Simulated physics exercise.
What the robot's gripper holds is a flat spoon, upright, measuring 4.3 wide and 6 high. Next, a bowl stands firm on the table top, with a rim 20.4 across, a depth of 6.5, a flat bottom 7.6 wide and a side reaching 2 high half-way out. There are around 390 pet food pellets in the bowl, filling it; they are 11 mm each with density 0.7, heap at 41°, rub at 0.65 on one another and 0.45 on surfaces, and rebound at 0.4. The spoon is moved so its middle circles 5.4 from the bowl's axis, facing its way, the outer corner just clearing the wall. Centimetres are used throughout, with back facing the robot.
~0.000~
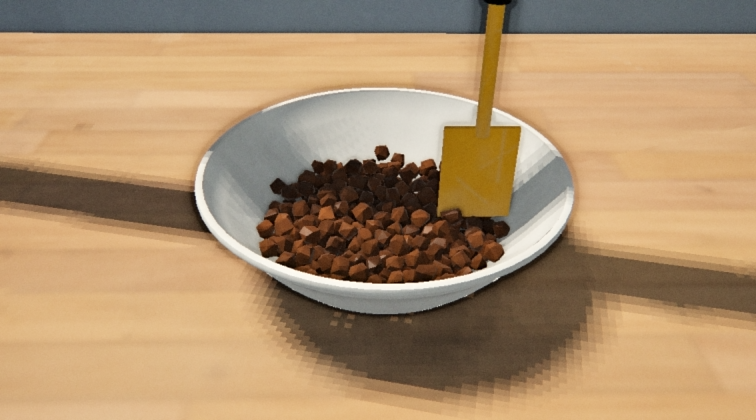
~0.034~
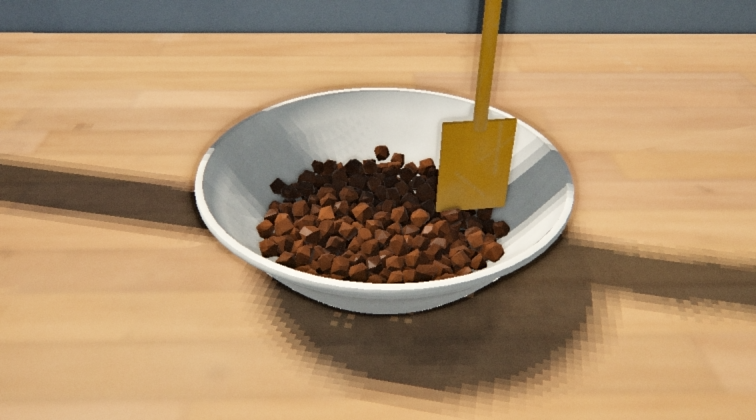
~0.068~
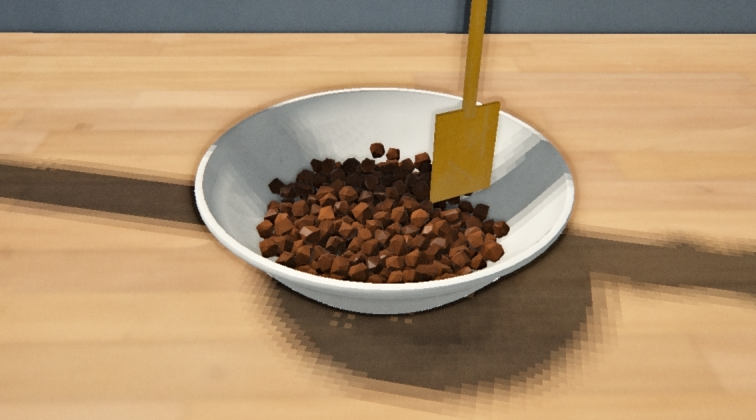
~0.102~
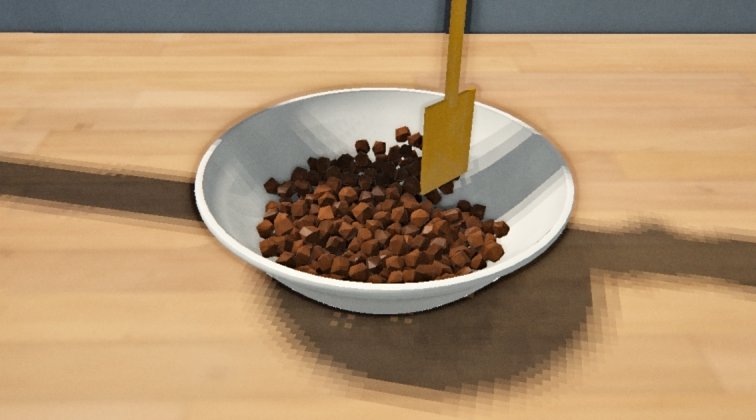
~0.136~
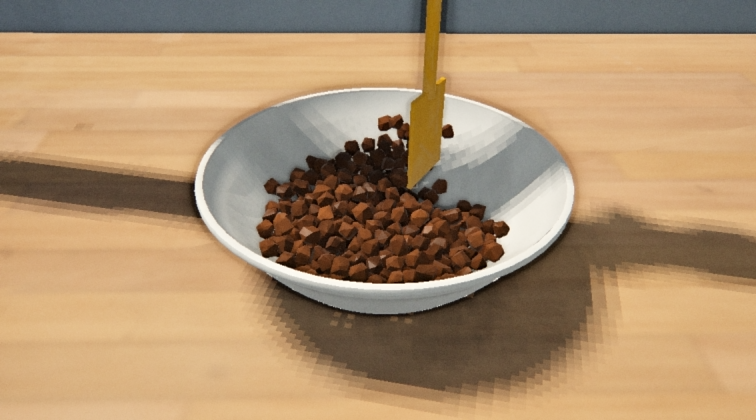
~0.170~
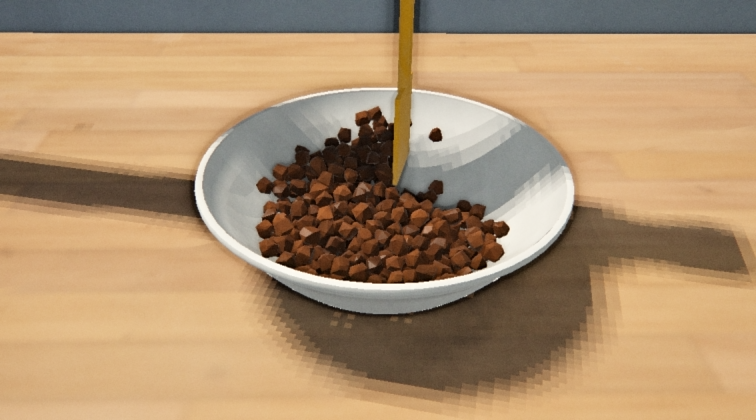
In a white bowl on a wooden table, a flat yellow spoon swept leftward through brown pellets along the back, turning edge-on as it went and pushing some of them up the far side.
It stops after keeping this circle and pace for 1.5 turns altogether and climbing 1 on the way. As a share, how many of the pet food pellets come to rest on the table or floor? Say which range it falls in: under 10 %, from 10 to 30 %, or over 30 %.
It falls under 10 %.
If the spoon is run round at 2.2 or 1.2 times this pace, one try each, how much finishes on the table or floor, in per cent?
Roughly 25 and 10 per cent.
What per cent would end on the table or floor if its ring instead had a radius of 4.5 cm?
Roughly 5 percent, I'd expect.
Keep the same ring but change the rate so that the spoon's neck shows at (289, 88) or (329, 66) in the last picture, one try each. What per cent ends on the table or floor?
It comes to roughly 30 per cent and then 20 per cent.
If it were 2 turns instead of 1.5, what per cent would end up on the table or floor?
I'd expect some 10 per cent.
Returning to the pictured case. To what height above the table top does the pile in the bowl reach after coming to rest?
I'd guess close to 6.5 centimetres.
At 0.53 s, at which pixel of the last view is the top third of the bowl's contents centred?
Roughly at (395, 259).
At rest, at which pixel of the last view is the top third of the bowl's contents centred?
(362, 226).
By 0.53 s, 257° round, highest piece 8 above the table; 380 in the bowl, 4 on the table or floor, 6 in flight or on the tool.
By 0.89 s, 79° round, highest piece 7 above the table; 367 in the bowl, 22 on the table or floor, 1 in flight or on the tool.
By 1.27 s, 180° round, highest piece 6 above the table; 366 in the bowl, 23 on the table or floor, 1 in flight or on the tool.
By 1.97 s, 180° round, highest piece 6 above the table; 366 in the bowl, 24 on the table or floor.
Final count, 366 in the bowl, 24 on the table or floor. That is 6 % on the table or floor.
